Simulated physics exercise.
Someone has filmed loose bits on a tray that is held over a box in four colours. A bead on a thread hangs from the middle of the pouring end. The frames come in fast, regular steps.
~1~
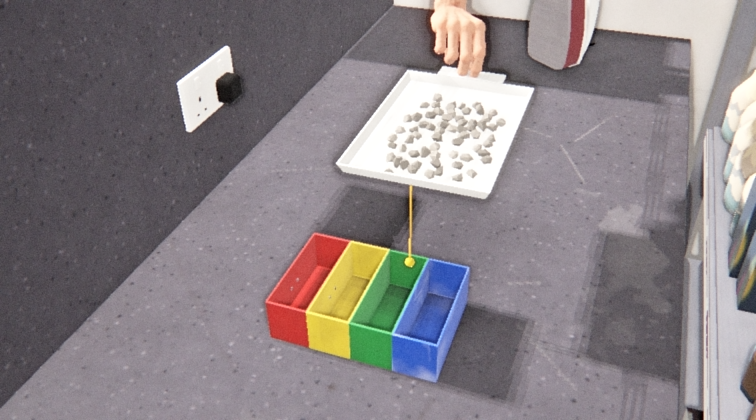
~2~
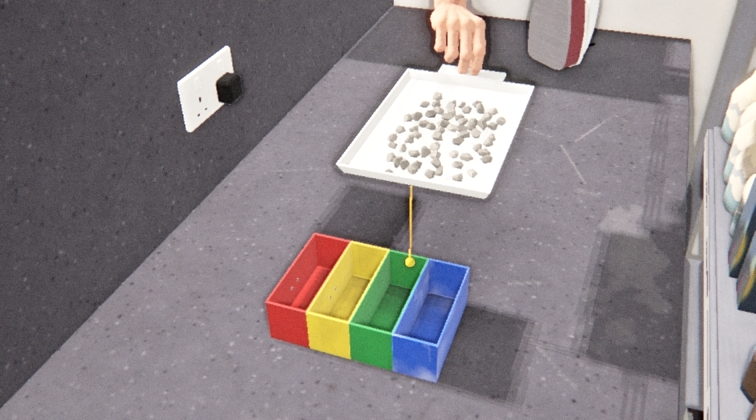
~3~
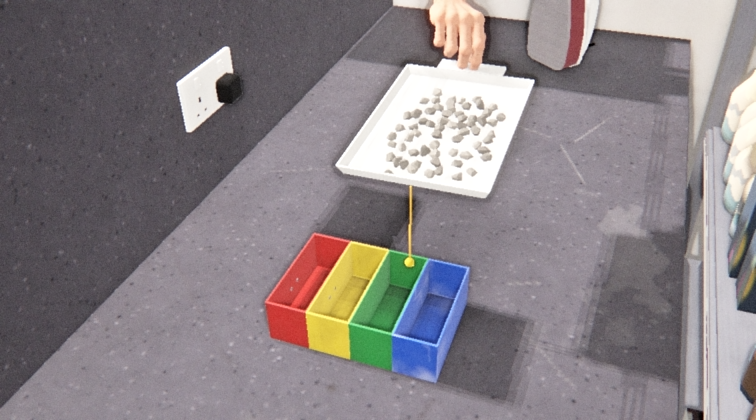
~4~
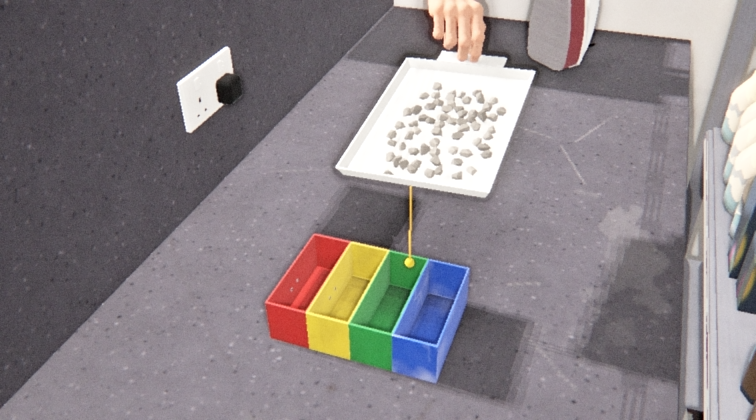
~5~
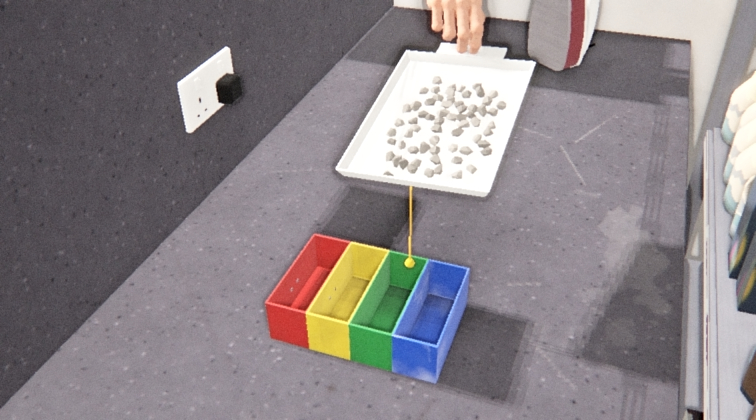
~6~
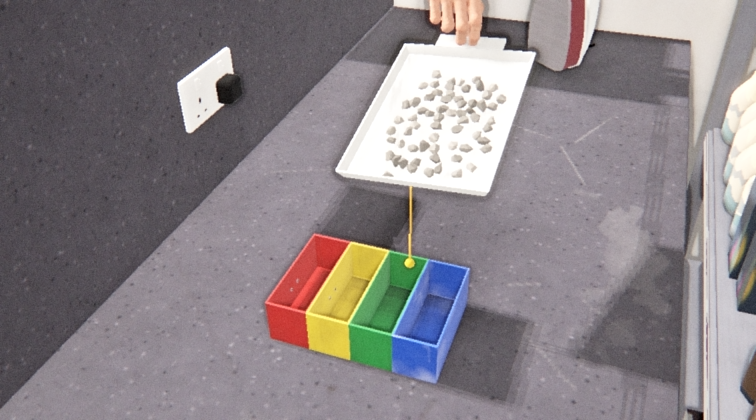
A white tray scattered with small grey stones starts out level, held by a hand at its far edge above a box with red, yellow, green and blue compartments. The hand then gradually raises the far edge, tilting the tray slightly toward its near left corner, while the stones barely shift.
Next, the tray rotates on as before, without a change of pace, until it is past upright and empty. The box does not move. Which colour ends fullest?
The yellow cell gets the most.
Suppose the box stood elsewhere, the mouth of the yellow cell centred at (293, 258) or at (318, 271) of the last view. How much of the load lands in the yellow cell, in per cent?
First some 0, then 30 per cent.
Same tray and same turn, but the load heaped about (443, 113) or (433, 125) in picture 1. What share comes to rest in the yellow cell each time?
Near 60 % and 50 %.
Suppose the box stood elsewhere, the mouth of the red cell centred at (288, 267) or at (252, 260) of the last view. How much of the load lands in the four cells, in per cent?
First some 100, then 90 per cent.
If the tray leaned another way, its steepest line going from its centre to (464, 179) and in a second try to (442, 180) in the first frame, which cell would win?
In turn: Blue; that blue cell.
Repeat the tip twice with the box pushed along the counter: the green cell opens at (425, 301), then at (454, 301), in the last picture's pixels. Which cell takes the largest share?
The first try: The cell in red. The second: The red one.
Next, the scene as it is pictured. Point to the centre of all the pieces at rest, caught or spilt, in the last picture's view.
Close to (356, 312).
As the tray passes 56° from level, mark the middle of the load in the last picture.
Around (379, 172).
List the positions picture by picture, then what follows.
In the first frame, corners of the pouring end (343, 162) and (485, 189), level; middle of the load (440, 131), bits of gravel; bead on its thread (410, 262); red cell (288, 321); yellow cell (329, 332); green cell (371, 343); blue cell (415, 355).
In the second frame, corners of the pouring end (343, 162) and (485, 188), level; middle of the load (440, 130).
In the third frame, corners of the pouring end (343, 163) and (485, 188), tipped barely, lowest at the left corner; middle of the load (439, 128).
In the fourth frame, corners of the pouring end (343, 165) and (485, 188), tipped a little, lowest at the left corner; middle of the load (439, 125).
In the fifth frame, corners of the pouring end (342, 167) and (485, 187), tipped a little, lowest at the left corner; middle of the load (439, 121).
In the sixth frame, corners of the pouring end (342, 168) and (484, 187), tipped a little, lowest at the left corner; middle of the load (439, 117); red cell (288, 322); yellow cell (328, 333); green cell (371, 344); blue cell (415, 356).
Just after the last frame, tray tipped steeply; the larger part on the tray; just a few in the green cell; just a few in the blue cell; just a few in the yellow cell; just a few in the red cell; about a tenth falling or outside the box.
A moment on, tray tipped right over; just a few on the tray; roughly half in the yellow cell; roughly a quarter in the red cell; roughly a quarter in the green cell; about a tenth in the blue cell; about a tenth falling or outside the box.
Further on, tray tipped past a quarter turn; roughly half in the yellow cell; roughly a quarter in the green cell; roughly a quarter in the red cell; about a tenth in the blue cell.
When it is over, tray tipped past a quarter turn; roughly half in the yellow cell; roughly a quarter in the green cell; roughly a quarter in the red cell; about a tenth in the blue cell.
